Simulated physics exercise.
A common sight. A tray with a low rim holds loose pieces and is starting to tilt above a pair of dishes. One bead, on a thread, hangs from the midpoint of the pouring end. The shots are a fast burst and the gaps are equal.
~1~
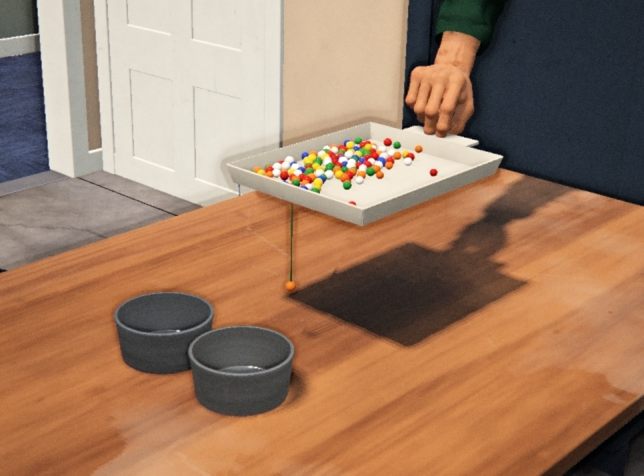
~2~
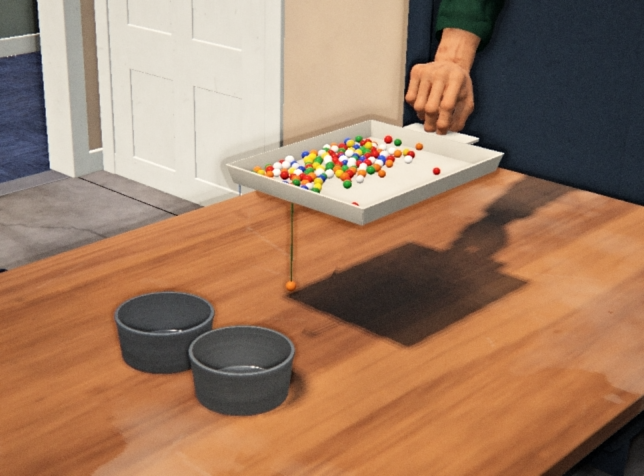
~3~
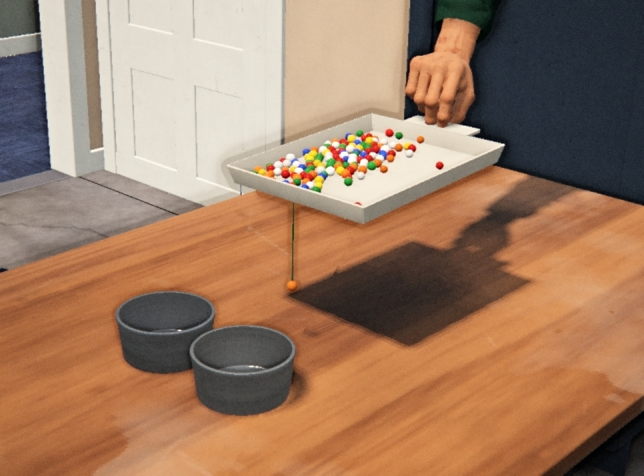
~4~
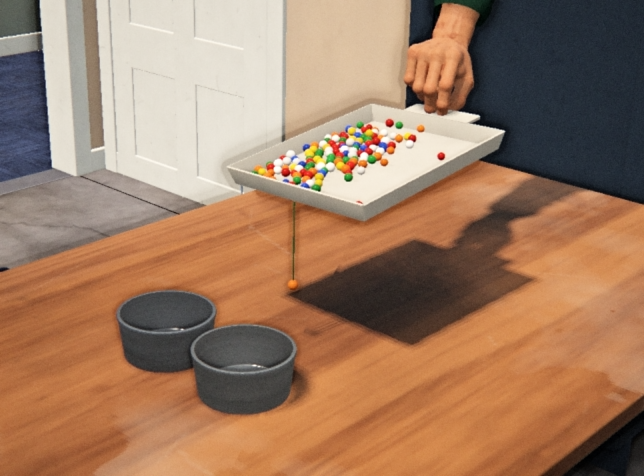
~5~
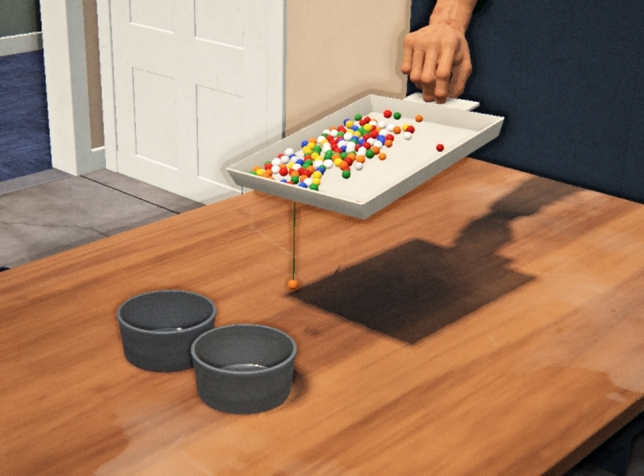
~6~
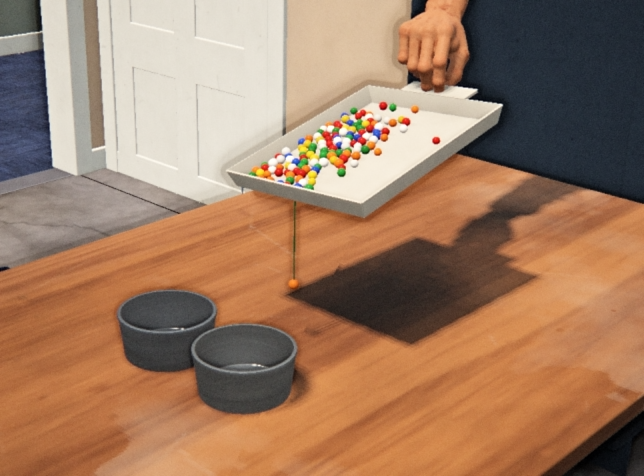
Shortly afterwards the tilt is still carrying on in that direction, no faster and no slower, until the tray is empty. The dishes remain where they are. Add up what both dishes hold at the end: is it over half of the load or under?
By the end, the dishes are holding not even half of the load, I'd say.
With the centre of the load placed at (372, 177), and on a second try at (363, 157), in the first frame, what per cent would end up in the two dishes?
In order, roughly 0 % and 0 %.
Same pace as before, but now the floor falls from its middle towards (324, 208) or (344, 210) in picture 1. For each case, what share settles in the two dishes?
Shares: About 0 in a hundred, then about 0 in a hundred.
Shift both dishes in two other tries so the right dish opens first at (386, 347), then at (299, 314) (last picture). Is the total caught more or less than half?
Shy of half, then past half.
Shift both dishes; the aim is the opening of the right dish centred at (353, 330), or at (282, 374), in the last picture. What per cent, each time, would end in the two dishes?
First placement: 30 per cent; second placement: 0 per cent.
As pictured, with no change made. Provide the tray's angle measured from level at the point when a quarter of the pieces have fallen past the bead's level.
Roughly 75 degrees of tilt.
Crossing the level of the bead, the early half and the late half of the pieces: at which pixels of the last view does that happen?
It goes through near (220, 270) first, then near (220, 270).
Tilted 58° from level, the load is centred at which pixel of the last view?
About (265, 171).
Soon, tray tipped steeply; nearly all on the tray; a small part in the air.
A while on, tray tipped right over; a stray few on the tray; nearly all outside both; a small part in the air.
Towards the end, tray tipped past a quarter turn; a stray few in the left dish; nearly all outside both.
Finally, tray tipped past a quarter turn; none in the right dish; a stray few in the left dish; nearly all outside both.
